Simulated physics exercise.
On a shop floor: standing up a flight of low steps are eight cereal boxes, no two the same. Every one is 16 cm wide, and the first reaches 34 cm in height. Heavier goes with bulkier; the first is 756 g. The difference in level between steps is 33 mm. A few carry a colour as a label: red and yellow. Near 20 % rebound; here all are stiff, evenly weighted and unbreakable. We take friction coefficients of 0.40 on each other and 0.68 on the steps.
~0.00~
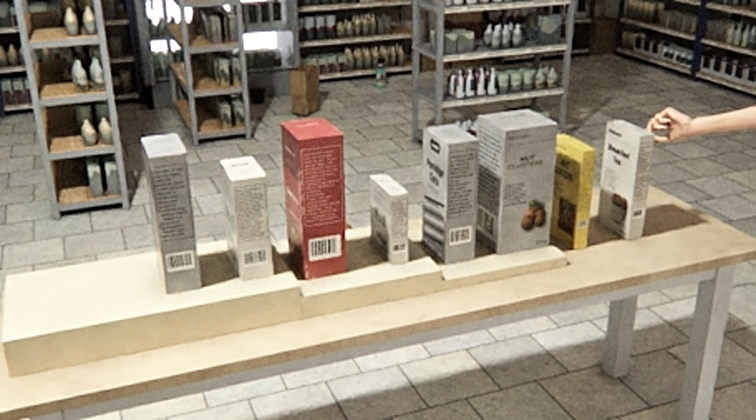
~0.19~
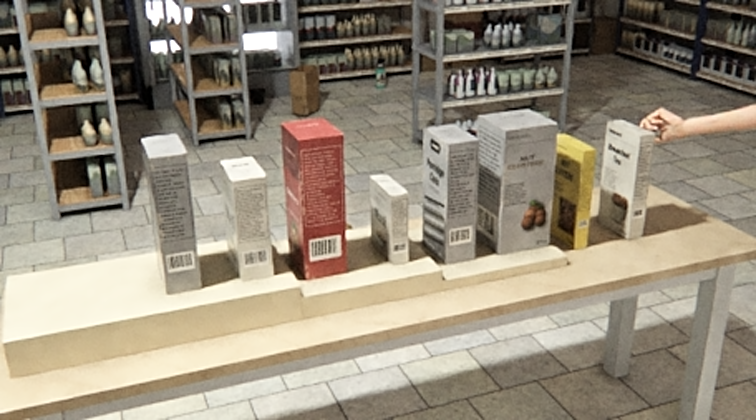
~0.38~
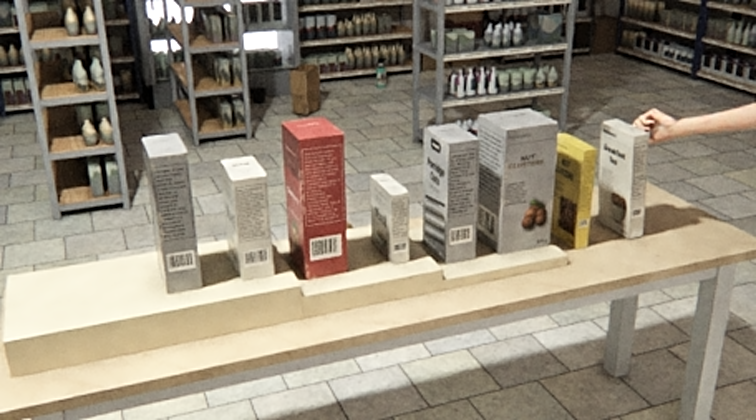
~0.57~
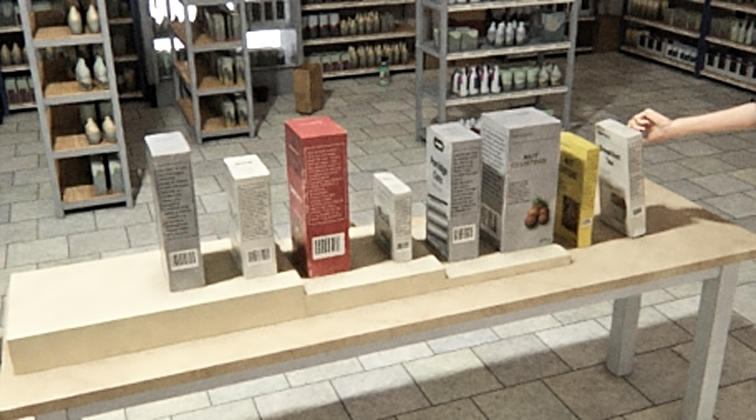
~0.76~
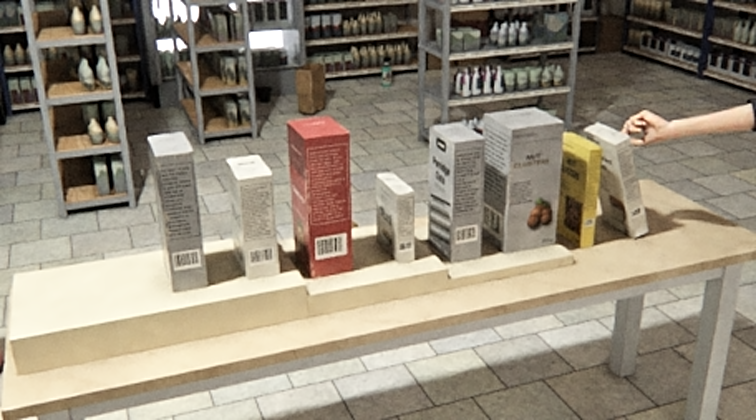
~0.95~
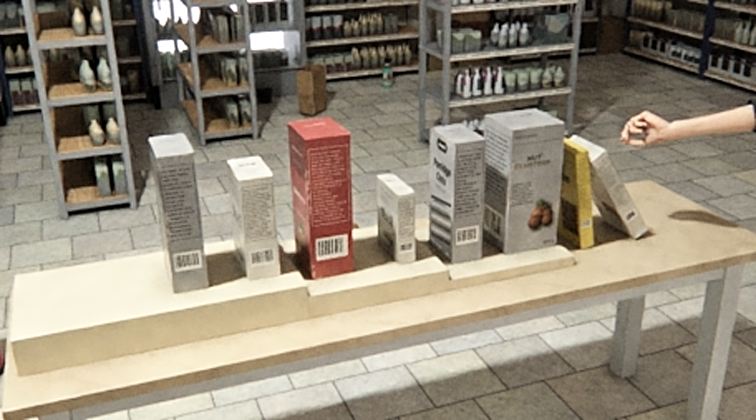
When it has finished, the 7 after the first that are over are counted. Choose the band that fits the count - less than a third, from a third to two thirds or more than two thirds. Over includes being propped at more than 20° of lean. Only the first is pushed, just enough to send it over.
The band that fits is less than a third.
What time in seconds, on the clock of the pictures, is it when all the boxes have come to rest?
At roughly 1.5 s.
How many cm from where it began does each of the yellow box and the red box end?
Roughly yellow 10, red 0.
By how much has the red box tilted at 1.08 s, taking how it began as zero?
Rotation: Approx. 0°.
By 1.01 s, none of the 7 other boxes over, 1 disturbed; yellow box tilted 17°.
By 1.08 s, none of the 7 other boxes over, 1 disturbed; yellow box tilted 18°.
When it is over (1.6 s), none of the 7 other boxes over, 1 disturbed; yellow box tilted 17°; red box unmoved. That is 0 per cent. Seven left standing. In pixels of the last frame, middles, yellow box near (563, 193), red box near (321, 198).
